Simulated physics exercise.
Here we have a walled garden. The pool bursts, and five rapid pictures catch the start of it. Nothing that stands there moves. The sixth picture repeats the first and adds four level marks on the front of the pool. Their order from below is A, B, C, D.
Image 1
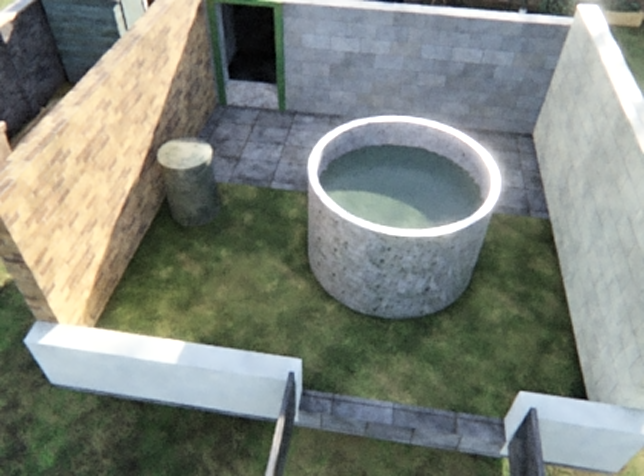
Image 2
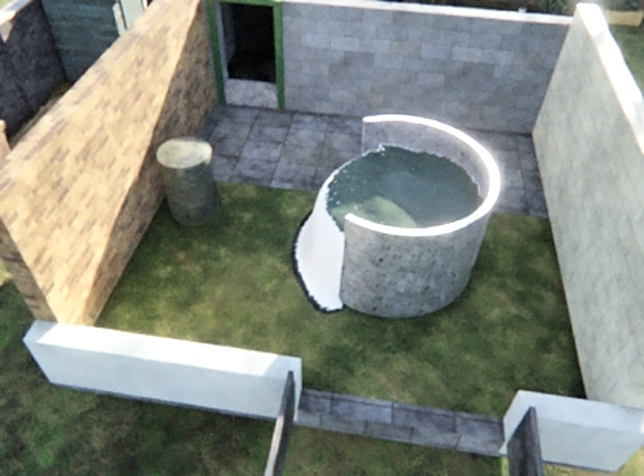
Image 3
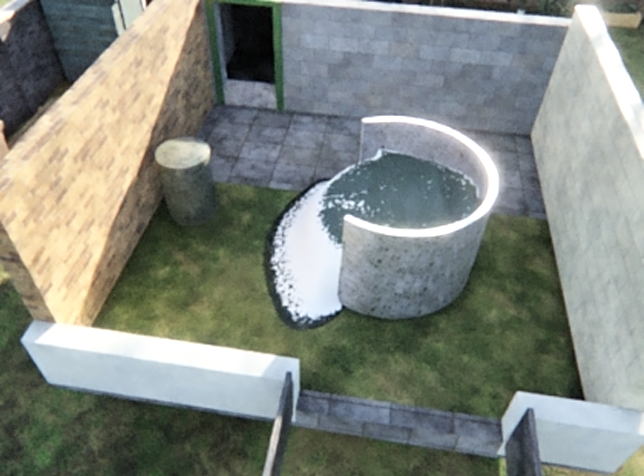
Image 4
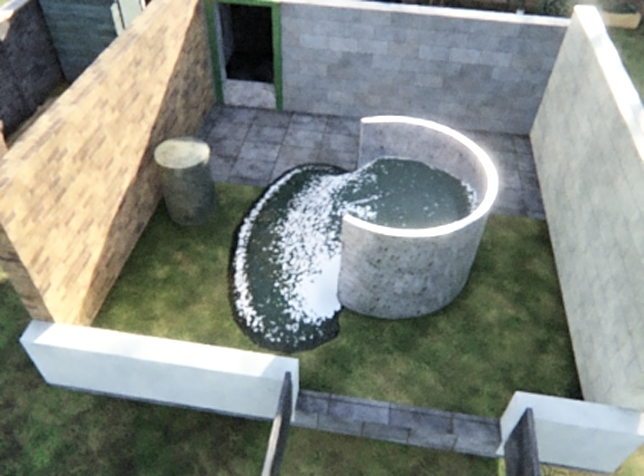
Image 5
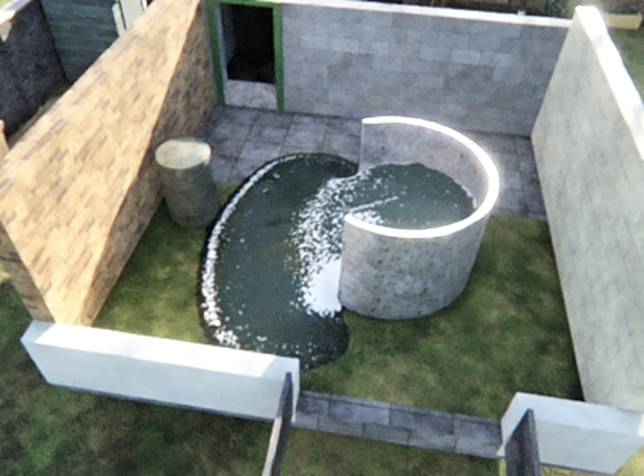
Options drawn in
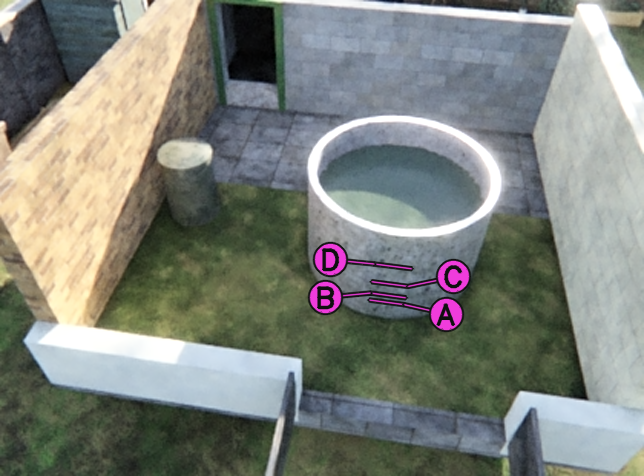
In the video, a round stone pool of still water stands in a walled garden until the left side of its wall disappears, and foaming water pours through the gap, spreading leftward across the grass in a widening dark sheet.
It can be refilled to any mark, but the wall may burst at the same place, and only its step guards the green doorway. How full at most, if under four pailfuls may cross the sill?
Choose D.
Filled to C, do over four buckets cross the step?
No, that is safe.
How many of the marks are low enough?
All four.
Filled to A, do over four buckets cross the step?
No, not at all.
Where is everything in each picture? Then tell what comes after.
In the first frame, water in the pool at rest, its middle at (399, 193); foot of the green doorway at (253, 107); open gate at (409, 372).
In the second frame, front seen at (330, 308), 2 % of the ground wet.
In the third frame, front seen at (304, 317), 7 % of the ground wet.
In the fourth frame, front seen at (325, 320), 14 % of the ground wet.
In the fifth frame, front seen at (301, 155), 22 % of the ground wet.
On the marked copy, A at (386, 302); B at (387, 295); C at (389, 284); D at (392, 266); from the bottom up A, B, C, D.
Choosing A, nothing gets over.
Choosing B, nothing gets over.
Choosing C, nothing gets over.
Choosing D, a bucket or two gets in.
